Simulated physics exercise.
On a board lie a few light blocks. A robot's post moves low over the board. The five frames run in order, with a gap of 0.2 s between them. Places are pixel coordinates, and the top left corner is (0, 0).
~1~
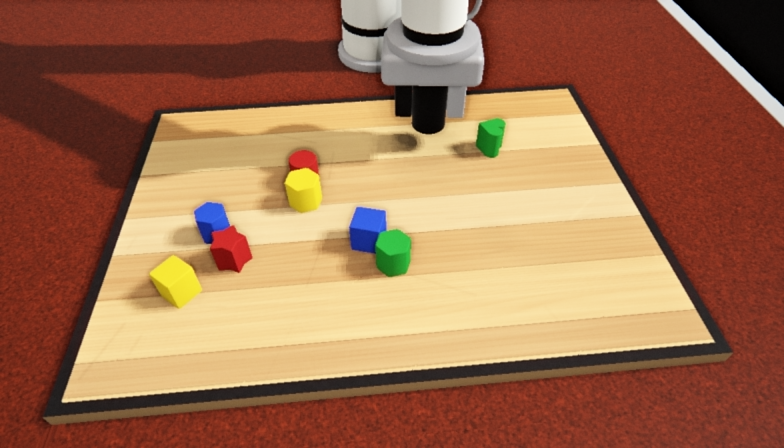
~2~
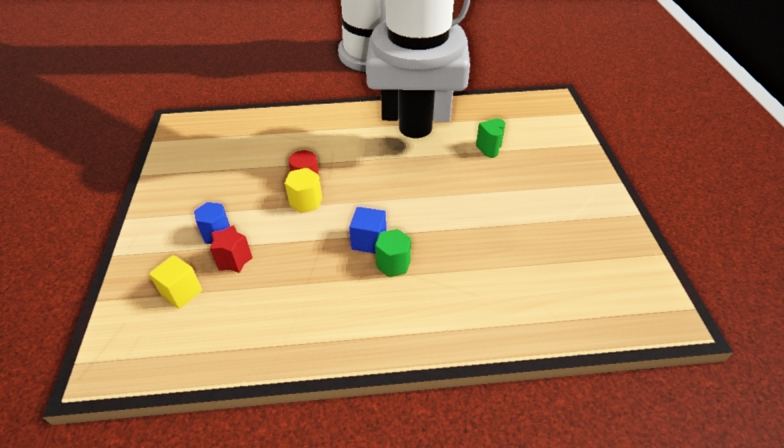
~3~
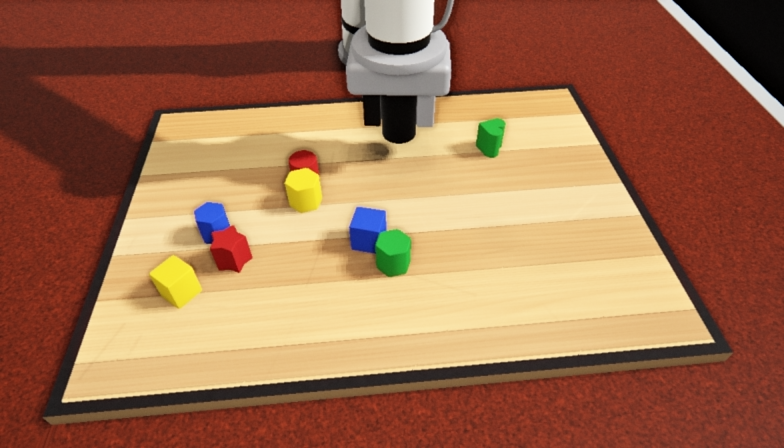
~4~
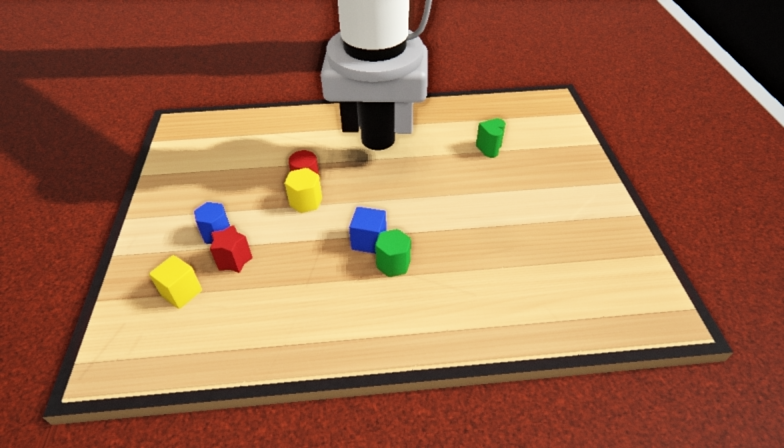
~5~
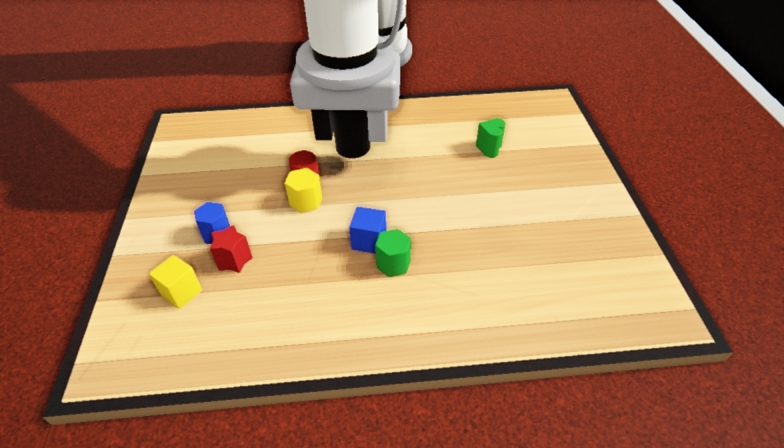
In this clip, a robot arm's dark post moves steadily left and slightly toward the viewer, low over a wooden board, nearing the red disc and yellow hexagon, while the scattered red, blue, yellow and green blocks stay still.
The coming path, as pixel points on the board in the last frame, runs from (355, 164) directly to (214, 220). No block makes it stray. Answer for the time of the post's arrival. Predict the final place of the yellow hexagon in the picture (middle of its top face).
I expect it at (280, 196).
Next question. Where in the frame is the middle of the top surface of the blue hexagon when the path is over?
Its top middle is near (192, 223).
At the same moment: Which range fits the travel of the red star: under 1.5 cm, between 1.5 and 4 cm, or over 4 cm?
It is going to finish within 1.5 cm of where it is now.
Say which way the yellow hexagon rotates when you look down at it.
From above, the yellow hexagon will be seen to turn anti-clockwise.
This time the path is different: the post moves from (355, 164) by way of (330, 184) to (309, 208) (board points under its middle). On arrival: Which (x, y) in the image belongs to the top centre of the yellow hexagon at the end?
The point I'd pick in the picture is (274, 201).
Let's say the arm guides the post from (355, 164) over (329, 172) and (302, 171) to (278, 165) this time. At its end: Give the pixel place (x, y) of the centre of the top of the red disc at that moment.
It should be at (265, 163) by then.
The first path, step by step. One third of the way, post (308, 165); yellow hexagon (298, 182), turned 15° anticlockwise; red disc (275, 166).
Two thirds of the way, post (258, 184); yellow hexagon (279, 196), turned 105° anticlockwise; red disc (224, 178).
At the end, post (207, 204); blue hexagon (192, 223), turned 25° anticlockwise; red star not moved; yellow hexagon (279, 196), turned 105° anticlockwise; red disc (185, 183).
